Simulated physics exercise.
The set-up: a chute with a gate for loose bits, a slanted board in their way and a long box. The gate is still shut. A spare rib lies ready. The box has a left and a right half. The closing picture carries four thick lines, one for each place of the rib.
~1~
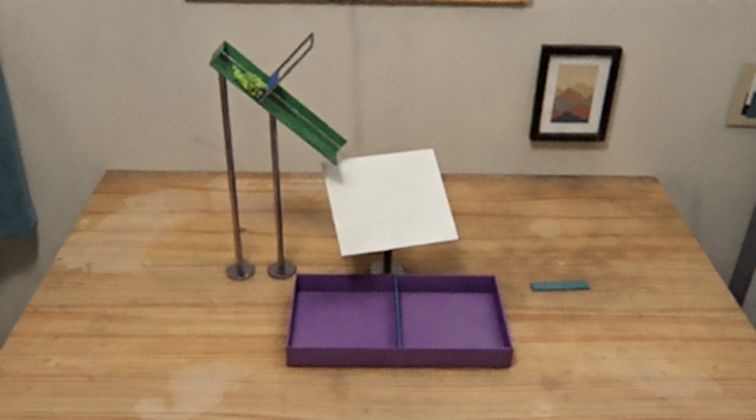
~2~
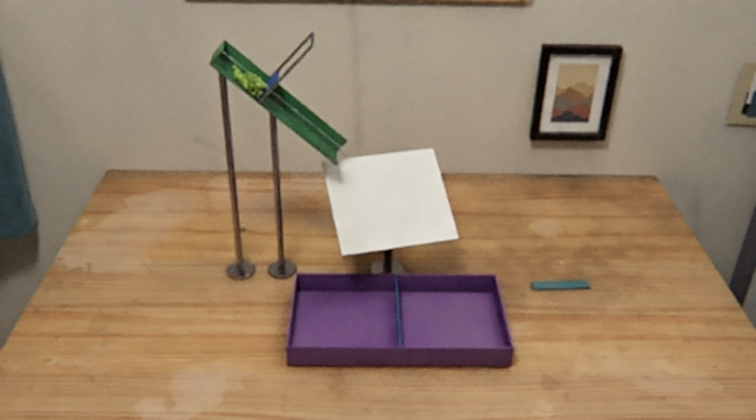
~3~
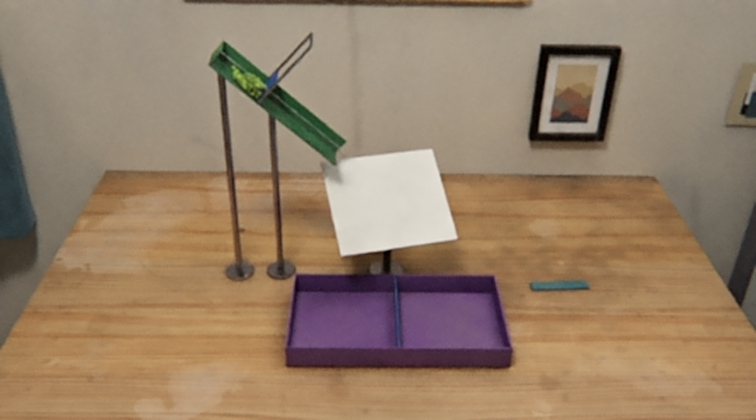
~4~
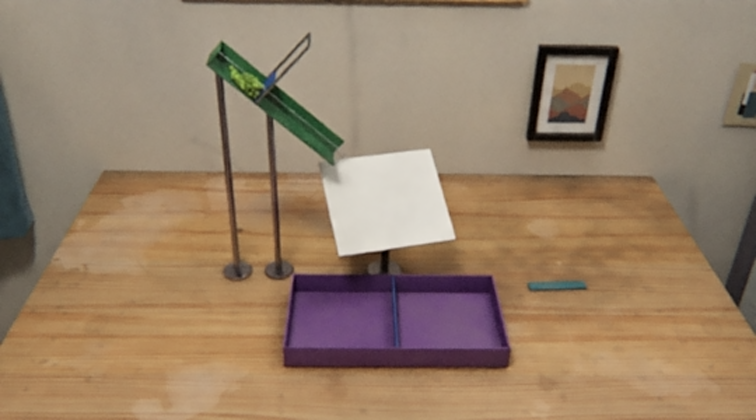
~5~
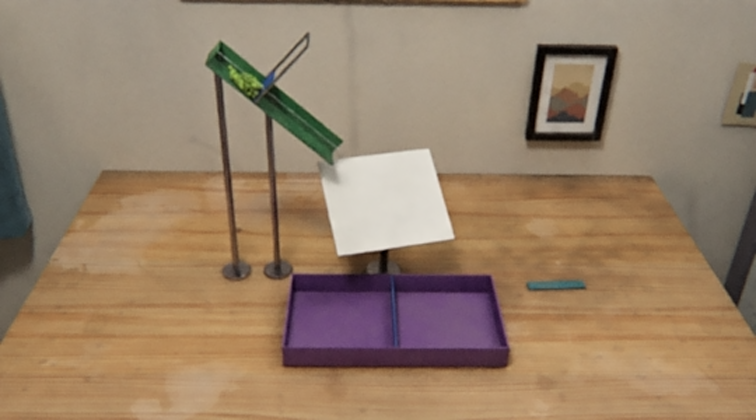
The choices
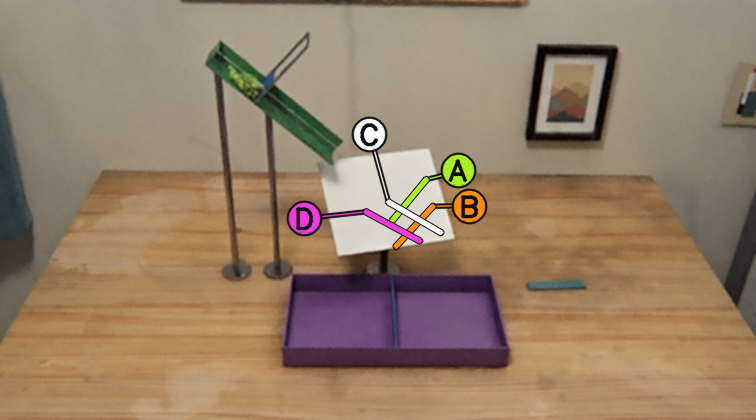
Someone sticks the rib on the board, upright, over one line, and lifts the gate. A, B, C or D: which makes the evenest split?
Go for A.
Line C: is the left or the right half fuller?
The right half.
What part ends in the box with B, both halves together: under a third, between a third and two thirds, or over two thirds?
Line B gives over two thirds.
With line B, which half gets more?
More lands on the left.
On the marked copy, line A from (426, 179) to (392, 220); line B from (433, 206) to (396, 246); line C from (388, 202) to (440, 232); line D from (365, 211) to (419, 240).
With A, of what is caught, about two thirds in the left half, about a third in the right.
With B, of what is caught, most in the left half, a small part in the right.
With C, of what is caught, a small part in the left half, nearly all in the right.
With D, of what is caught, none in the left half, all in the right.
